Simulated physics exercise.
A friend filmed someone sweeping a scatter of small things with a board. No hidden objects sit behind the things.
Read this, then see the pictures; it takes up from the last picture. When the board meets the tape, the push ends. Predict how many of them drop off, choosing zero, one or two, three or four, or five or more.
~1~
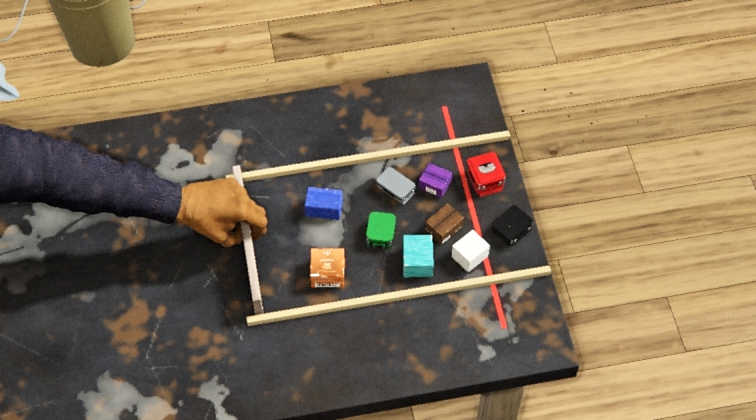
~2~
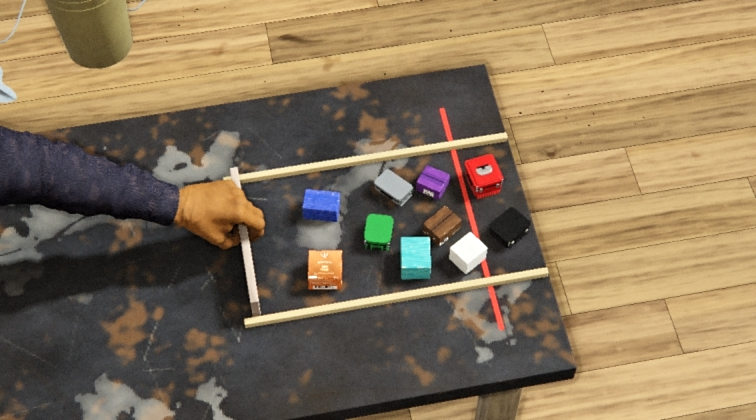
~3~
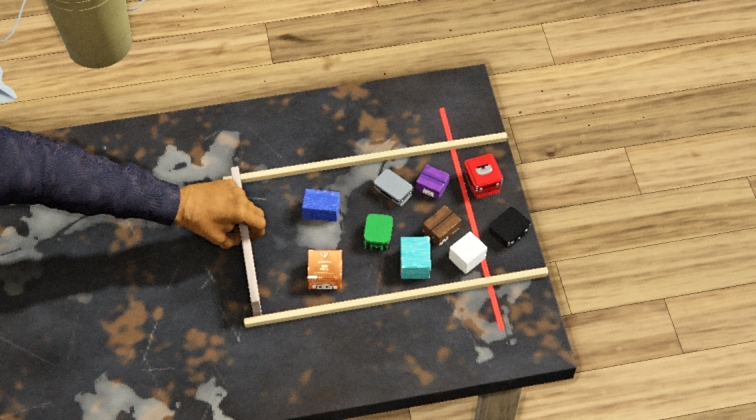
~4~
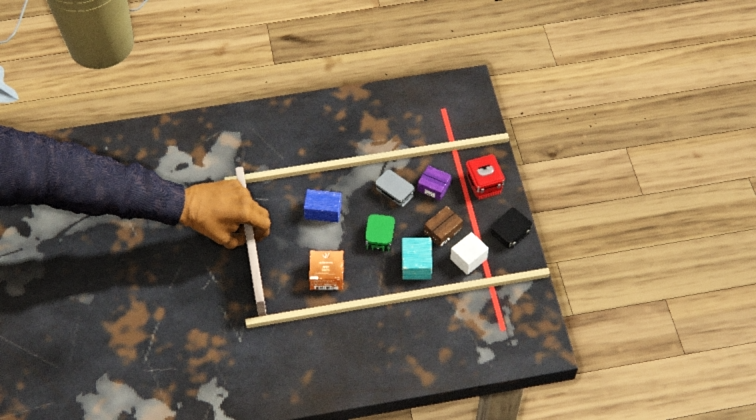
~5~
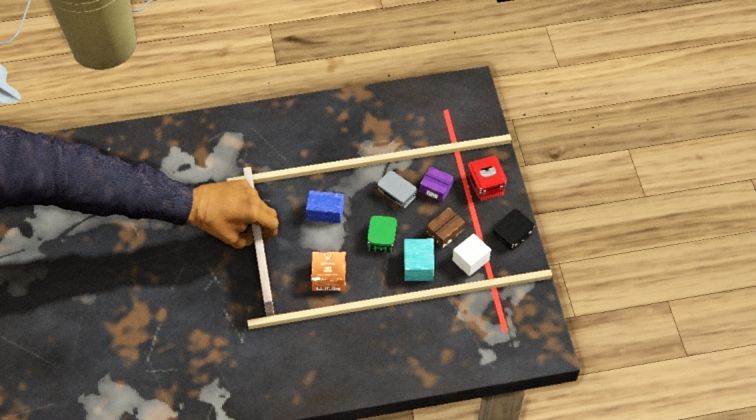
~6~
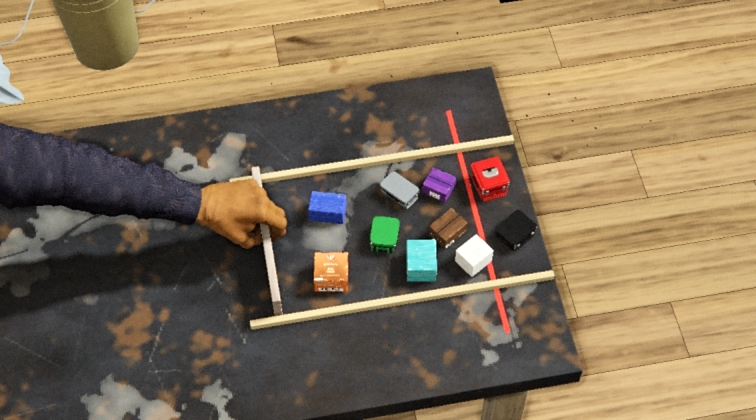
Three or four drop off.
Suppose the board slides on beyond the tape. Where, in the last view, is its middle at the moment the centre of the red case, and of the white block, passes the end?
The middle is at (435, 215) when it's the red case, and at (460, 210) when it's the white block.
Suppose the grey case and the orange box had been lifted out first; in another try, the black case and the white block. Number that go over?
Falls come to 1 the first time and 2 the other time.
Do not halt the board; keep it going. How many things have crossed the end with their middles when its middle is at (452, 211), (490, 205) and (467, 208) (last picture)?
Counts: 1, 6, 4.
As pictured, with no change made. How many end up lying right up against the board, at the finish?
Total: 3.
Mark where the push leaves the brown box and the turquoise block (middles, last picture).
One ends up near (514, 210) and the other near (533, 241).
A little later, none off yet; black case at rest near (515, 231); red case at rest near (490, 179); white block at rest near (474, 256).
Next, none off yet; black case at rest near (517, 230); red case shifted a little near (500, 176); white block shifted about its own width near (500, 255).
When it is over, the number that fall off is three or four; down, purple box, white block, red case and black case.
